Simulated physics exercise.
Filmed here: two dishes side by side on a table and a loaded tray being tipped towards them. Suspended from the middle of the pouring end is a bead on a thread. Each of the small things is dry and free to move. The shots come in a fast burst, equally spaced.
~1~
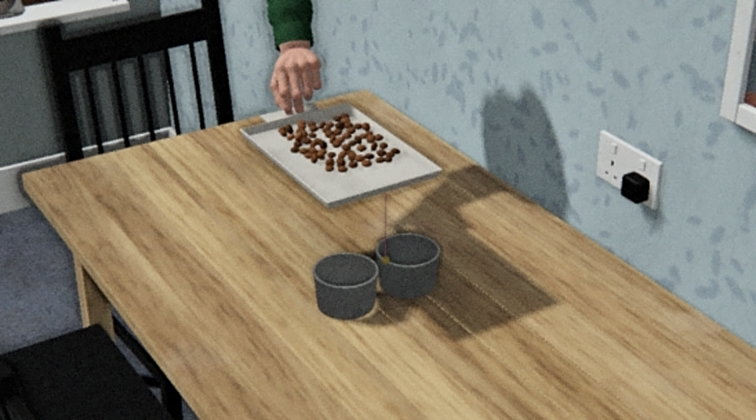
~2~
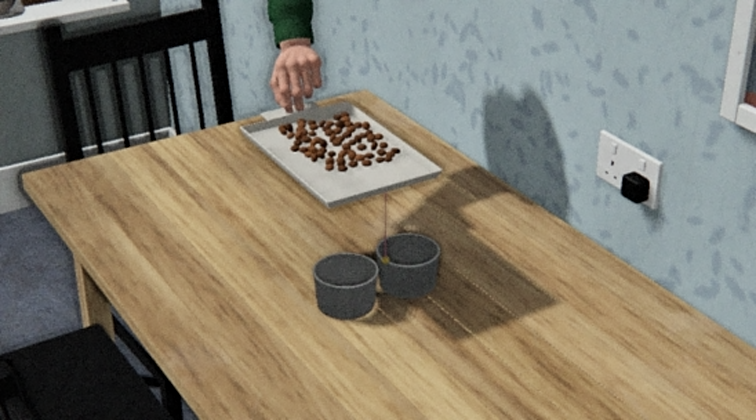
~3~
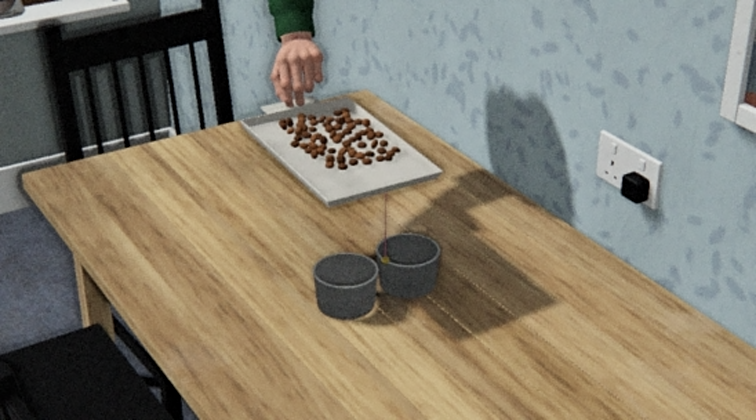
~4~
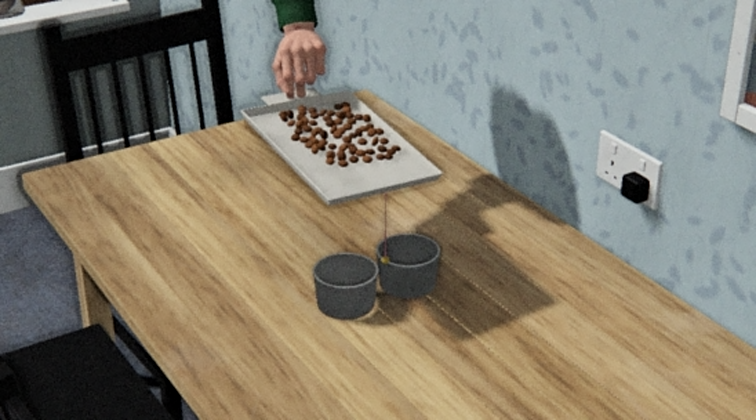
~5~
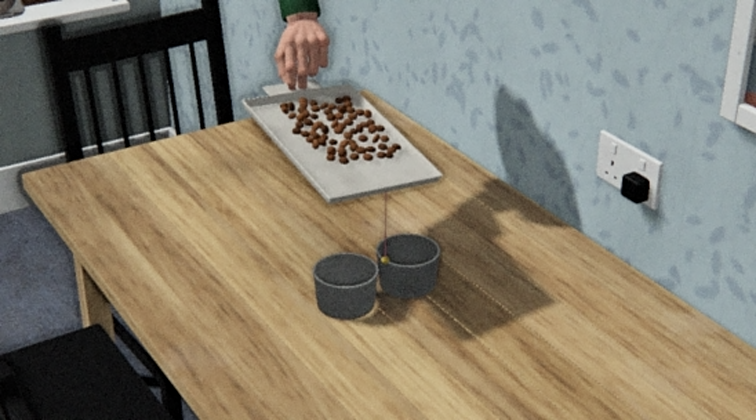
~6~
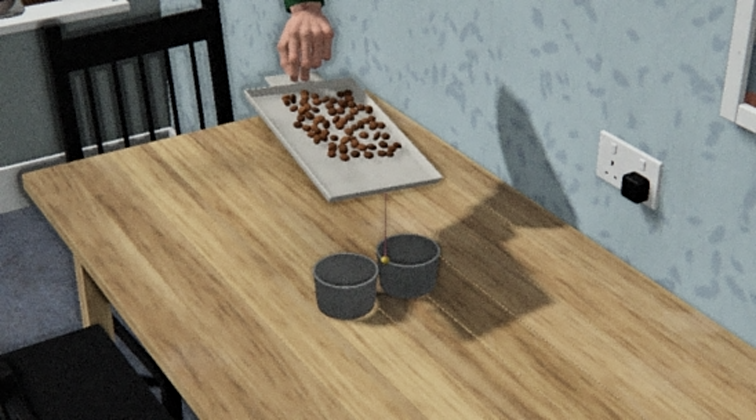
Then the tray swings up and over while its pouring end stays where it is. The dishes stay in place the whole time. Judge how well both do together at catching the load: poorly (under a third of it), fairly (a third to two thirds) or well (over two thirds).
What lands in the dishes falls short of a third of the load.
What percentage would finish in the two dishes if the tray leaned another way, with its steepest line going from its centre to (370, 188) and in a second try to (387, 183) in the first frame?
Somewhere close to 0 % the first time, 0 % the second.
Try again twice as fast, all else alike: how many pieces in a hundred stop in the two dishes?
It would come out near 10 per cent.
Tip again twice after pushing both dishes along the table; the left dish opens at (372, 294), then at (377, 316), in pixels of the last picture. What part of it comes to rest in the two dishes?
50 %, then 0 %.
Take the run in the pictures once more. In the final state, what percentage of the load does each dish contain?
About 0 % ends in the left dish and about 20 % in the right dish.
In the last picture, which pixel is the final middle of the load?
Centre at rest, last view: Approx. (453, 298).
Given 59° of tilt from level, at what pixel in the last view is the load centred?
The middle of the pieces sits at roughly (421, 176).
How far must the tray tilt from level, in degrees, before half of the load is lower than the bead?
About 75 degrees.
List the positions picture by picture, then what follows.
In the first frame, corners of the pouring end at (329, 200) and (437, 169), level; middle of the load at (333, 139), bits of dog kibble; left dish at (362, 298); right dish at (425, 277); bead on its thread at (385, 260).
In the second frame, corners of the pouring end at (329, 200) and (438, 169), level; middle of the load at (333, 138).
In the third frame, corners of the pouring end at (329, 199) and (438, 170), tipped barely, lowest at the right corner; middle of the load at (333, 135).
In the fourth frame, corners of the pouring end at (330, 197) and (438, 172), tipped a little, lowest at the right corner; middle of the load at (334, 129).
In the fifth frame, corners of the pouring end at (331, 196) and (438, 174), tipped a little, lowest at the right corner; middle of the load at (335, 124).
In the sixth frame, corners of the pouring end at (332, 194) and (438, 176), tipped a little, lowest at the right corner; middle of the load at (340, 126); left dish at (362, 298); right dish at (425, 277).
Soon after the last picture, tray tipped steeply; most on the tray; a stray few outside both; about a quarter in the air.
A little later, tray tipped right over; a stray few on the tray; about a quarter in the right dish; most outside both; a stray few in the air.
Later still, tray tipped past a quarter turn; about a quarter in the right dish; most outside both.
At rest, tray tipped past a quarter turn; none in the left dish; about a quarter in the right dish; most outside both.
